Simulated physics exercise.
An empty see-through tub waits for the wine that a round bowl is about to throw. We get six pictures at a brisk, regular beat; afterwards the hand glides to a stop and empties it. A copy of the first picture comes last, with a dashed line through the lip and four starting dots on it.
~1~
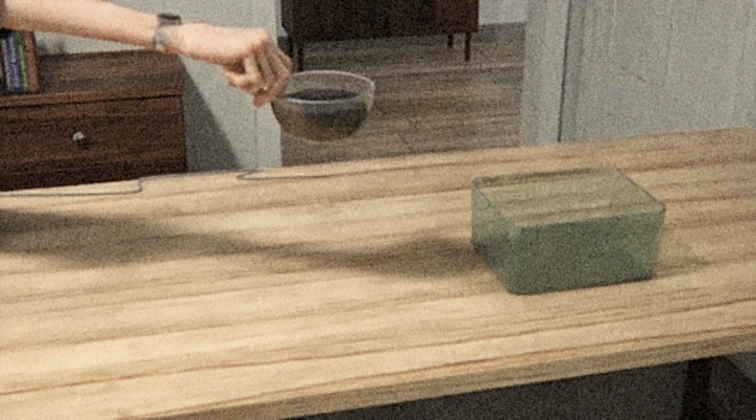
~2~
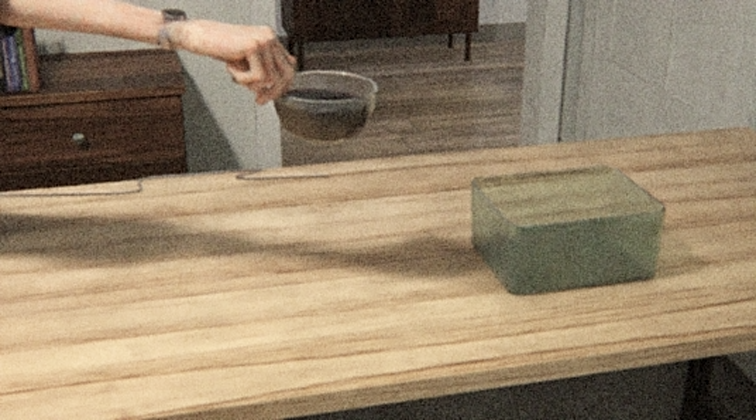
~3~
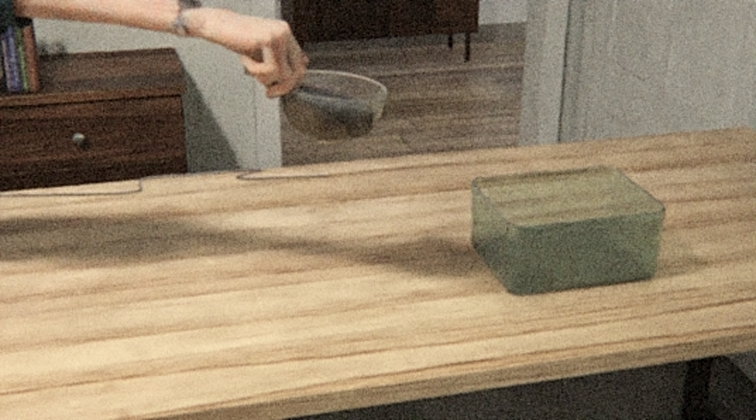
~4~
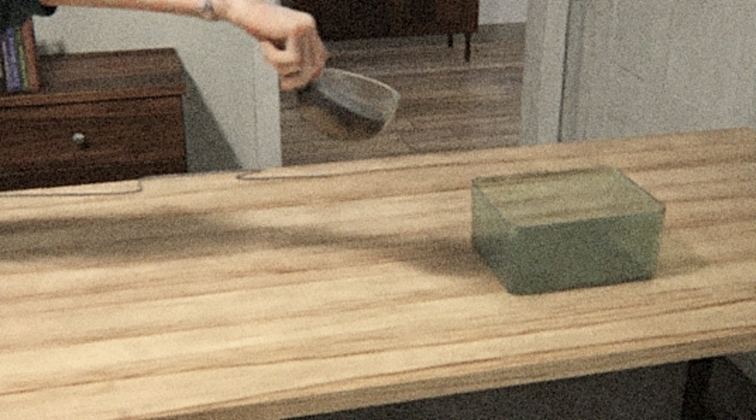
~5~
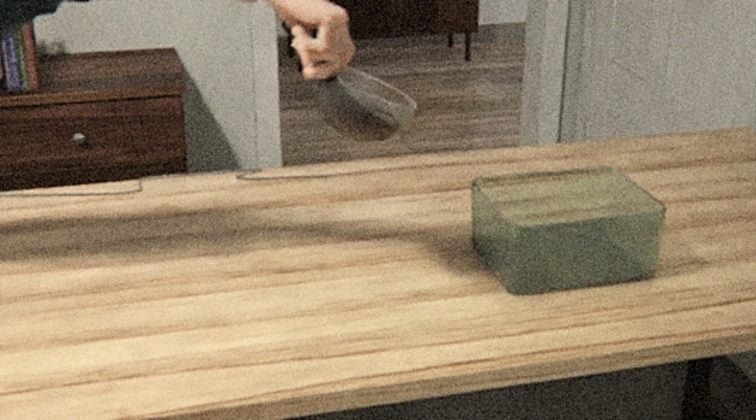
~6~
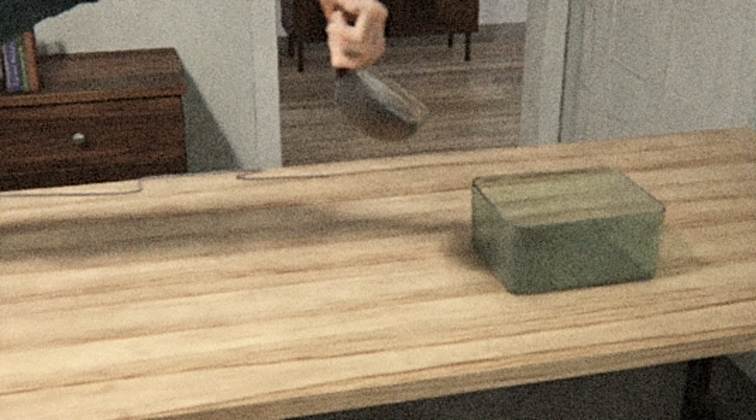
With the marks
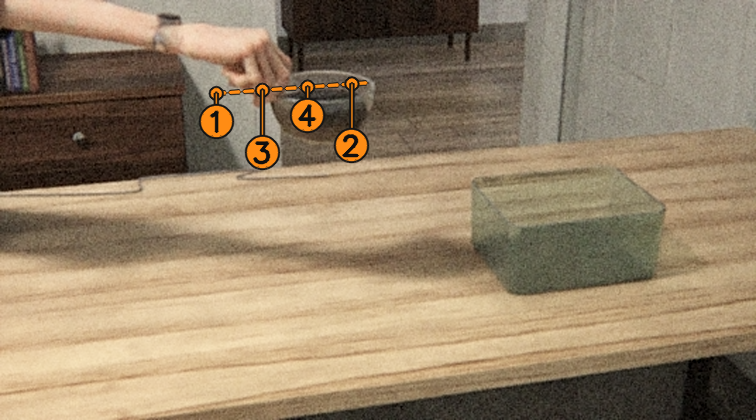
A hand holds a clear round bowl of dark wine above a pale wooden table, seen from slightly above by a still camera in a room with a brown drawer chest and books at left. An empty, see-through greenish tub sits on the table at right, before a pale wall. The hand moves the bowl slightly rightward, then tilts it increasingly toward the tub, the wine staying inside.
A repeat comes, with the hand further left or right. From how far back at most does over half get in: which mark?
The limit is 4.
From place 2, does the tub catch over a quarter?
Yes, clearly.
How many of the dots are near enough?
Two of the four.
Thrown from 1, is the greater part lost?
Yes.
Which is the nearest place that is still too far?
That is place 3.
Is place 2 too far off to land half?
No, not at all.
On the marked copy, 1 at (216, 93); 2 at (351, 83); 3 at (262, 90); 4 at (307, 87).
Choosing 1, about 0 % lands in the tub, 96 % falls short and 4 % goes beside or beyond.
Choosing 2, about 76 % lands in the tub, 5 % falls short and 19 % goes beside or beyond.
Choosing 3, about 9 % lands in the tub, 84 % falls short and 7 % goes beside or beyond.
Choosing 4, about 71 % lands in the tub, 17 % falls short and 12 % goes beside or beyond.
